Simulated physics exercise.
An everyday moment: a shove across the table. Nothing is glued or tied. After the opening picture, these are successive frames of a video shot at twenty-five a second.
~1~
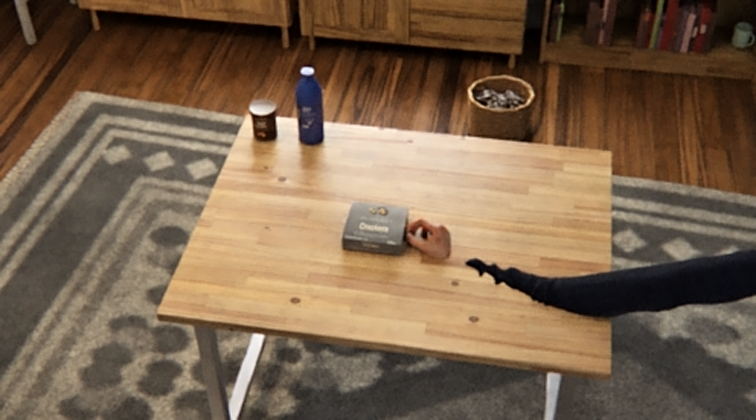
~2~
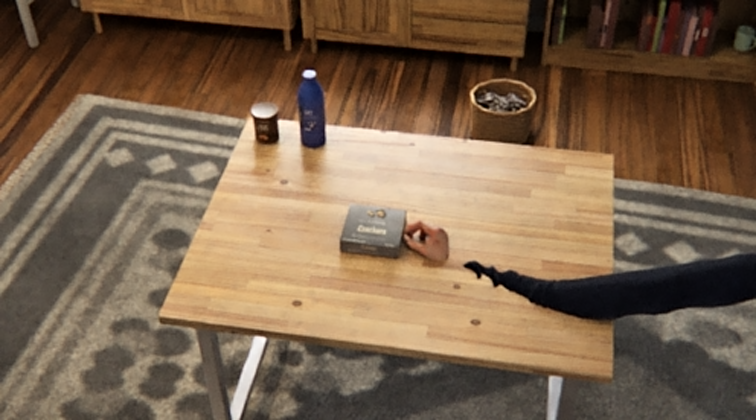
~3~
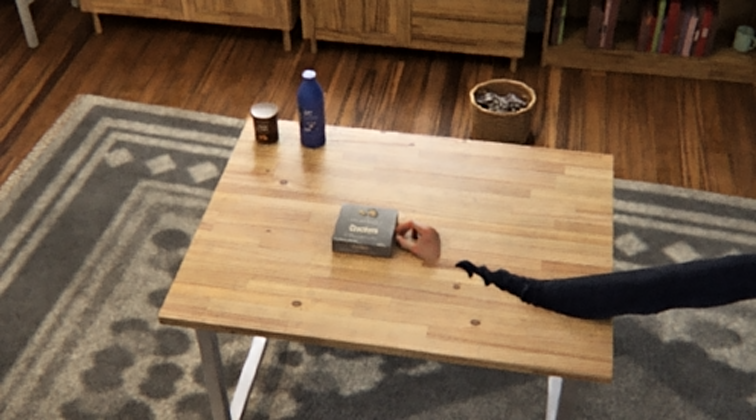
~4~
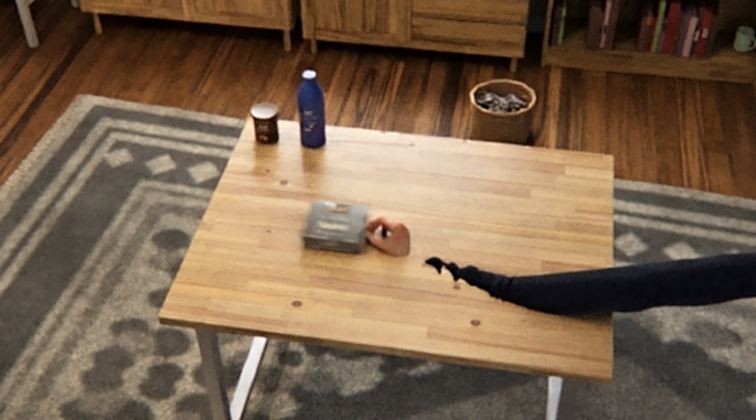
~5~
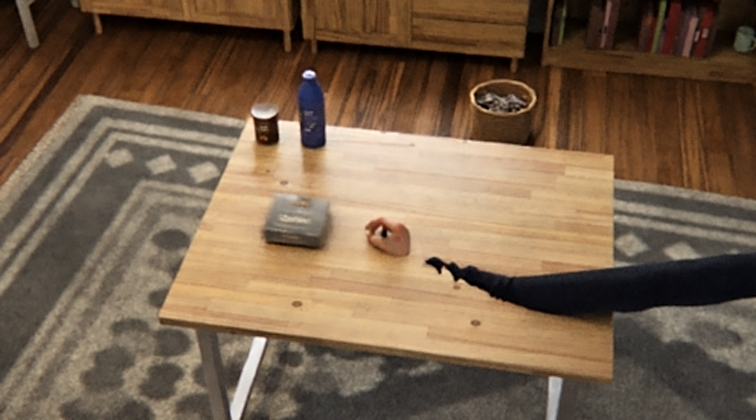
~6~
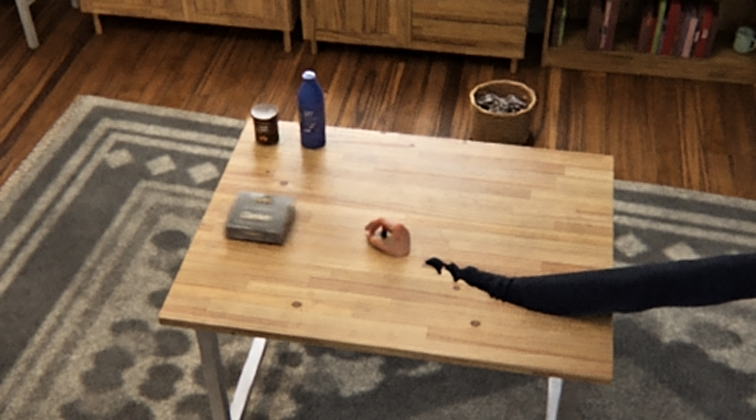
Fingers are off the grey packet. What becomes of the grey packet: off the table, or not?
The grey packet falls off the table.
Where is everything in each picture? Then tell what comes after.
The first frame shows under the hand; grey packet (376, 228).
The second frame shows under the hand; grey packet (374, 231).
The third frame shows under the hand; grey packet (366, 230).
The fourth frame shows grey packet (336, 227).
The fifth frame shows grey packet (297, 220) shifted about its own width.
The sixth frame shows grey packet (260, 217) shifted about its own width.
Then, 0.20 s on from there, grey packet now off the table.
Then, 0.30 s on from there, things are still on the move.
Then, 0.50 s on from there, as before.
In the end, off the table, grey packet.
